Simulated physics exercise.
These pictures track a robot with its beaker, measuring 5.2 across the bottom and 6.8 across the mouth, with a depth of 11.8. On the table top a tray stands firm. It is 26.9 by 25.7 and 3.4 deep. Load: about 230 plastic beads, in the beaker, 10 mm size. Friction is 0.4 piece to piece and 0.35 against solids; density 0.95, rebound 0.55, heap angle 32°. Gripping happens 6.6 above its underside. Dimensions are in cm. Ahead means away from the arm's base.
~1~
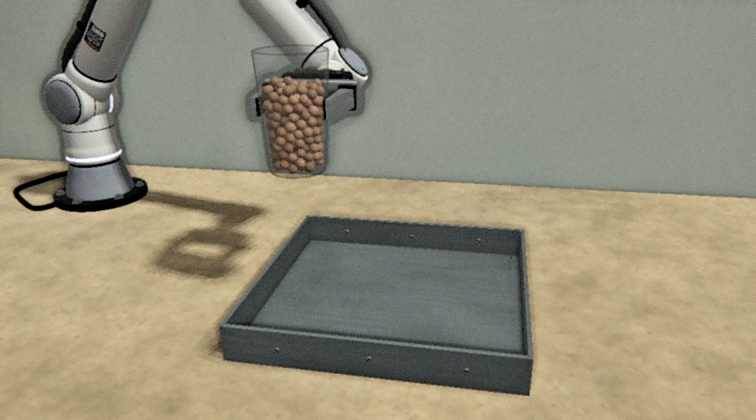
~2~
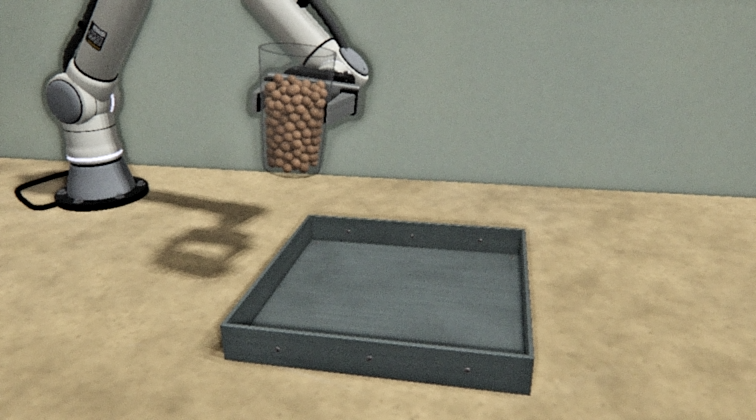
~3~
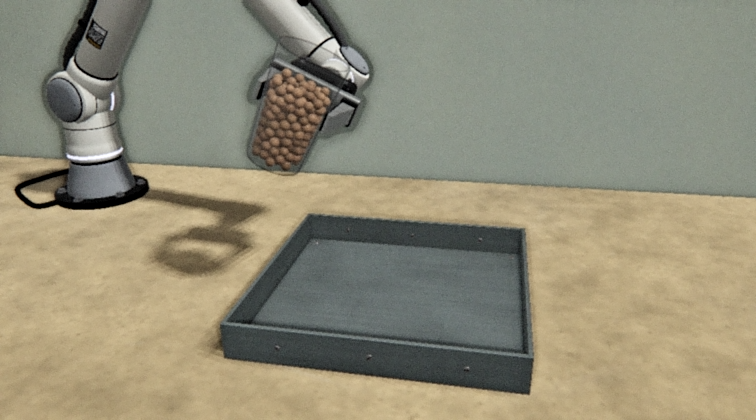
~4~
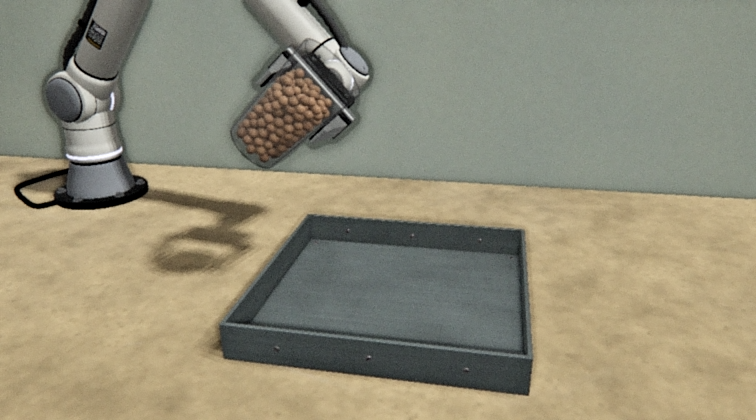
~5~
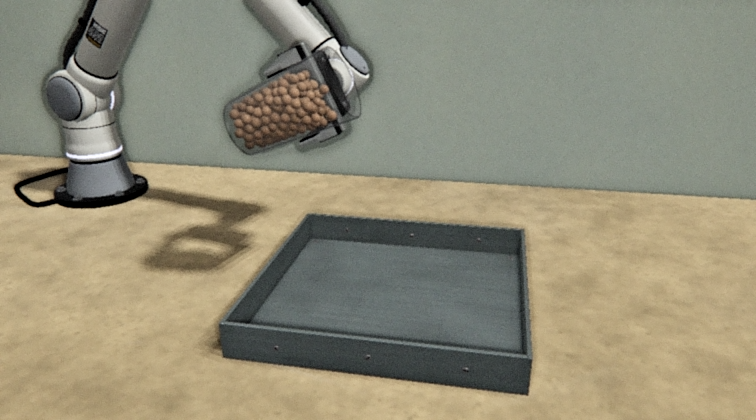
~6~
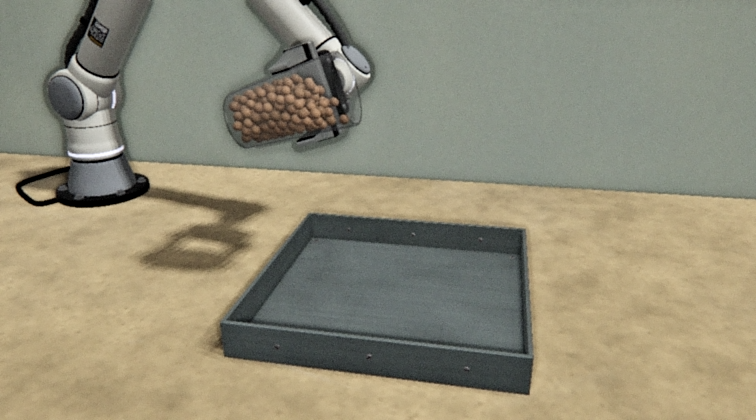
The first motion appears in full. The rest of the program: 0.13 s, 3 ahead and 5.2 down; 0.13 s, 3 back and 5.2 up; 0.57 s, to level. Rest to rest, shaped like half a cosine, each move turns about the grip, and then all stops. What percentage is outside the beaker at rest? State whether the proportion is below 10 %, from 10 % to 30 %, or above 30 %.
The proportion is below 10 %.
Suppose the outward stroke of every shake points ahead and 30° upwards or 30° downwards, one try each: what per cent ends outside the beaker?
Near 65 and 20 percent respectively.
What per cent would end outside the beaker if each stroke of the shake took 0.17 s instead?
About 0 per cent, then.
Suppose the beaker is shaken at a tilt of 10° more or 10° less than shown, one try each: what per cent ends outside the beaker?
I'd say close to 15 and 0 per cent, in that order.
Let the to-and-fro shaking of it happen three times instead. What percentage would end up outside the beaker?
It would then be around 15 per cent.
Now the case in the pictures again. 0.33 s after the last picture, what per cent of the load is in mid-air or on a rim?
Around 4 percent of the load.
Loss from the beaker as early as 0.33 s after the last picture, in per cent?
About 5 per cent so far.
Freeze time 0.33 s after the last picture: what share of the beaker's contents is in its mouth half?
Something like 35 percent sits in that half.
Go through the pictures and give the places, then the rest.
In the first picture, the beaker middle at (295, 113), level; upper third of the load around (293, 98), from x 265 to 320, top at y 80; 230 in the beaker.
In the second picture, the beaker middle at (295, 113), tilted 7° forward; upper third of the load around (295, 97), from x 270 to 320, top at y 80.
In the third picture, the beaker middle at (293, 111), tilted 25° forward; upper third of the load around (296, 97), from x 255 to 325, top at y 75.
In the fourth picture, the beaker middle at (290, 110), tilted 47° forward; upper third of the load around (293, 99), from x 240 to 325, top at y 75.
In the fifth picture, the beaker middle at (289, 107), tilted 65° forward; upper third of the load around (290, 95), from x 235 to 330, top at y 75.
In the sixth picture, the beaker middle at (290, 106), tilted 72° forward; upper third of the load around (286, 95), from x 235 to 345, top at y 80; 230 in the beaker.
Then, 0.33 s on, tilted 69° forward, highest piece 22 above the table; 221 in the beaker, 9 in flight or on a rim.
Then, 0.66 s on, tilted 14° forward, highest piece 25 above the table; 220 in the beaker, 10 in the tray.
Then, 1.03 s on, level, highest piece 25 above the table; 220 in the beaker, 10 in the tray.
Then, 2.08 s on, level, highest piece 25 above the table; 220 in the beaker, 10 in the tray.
In the end, 220 in the beaker, 10 in the tray. That is 4 % outside the beaker.
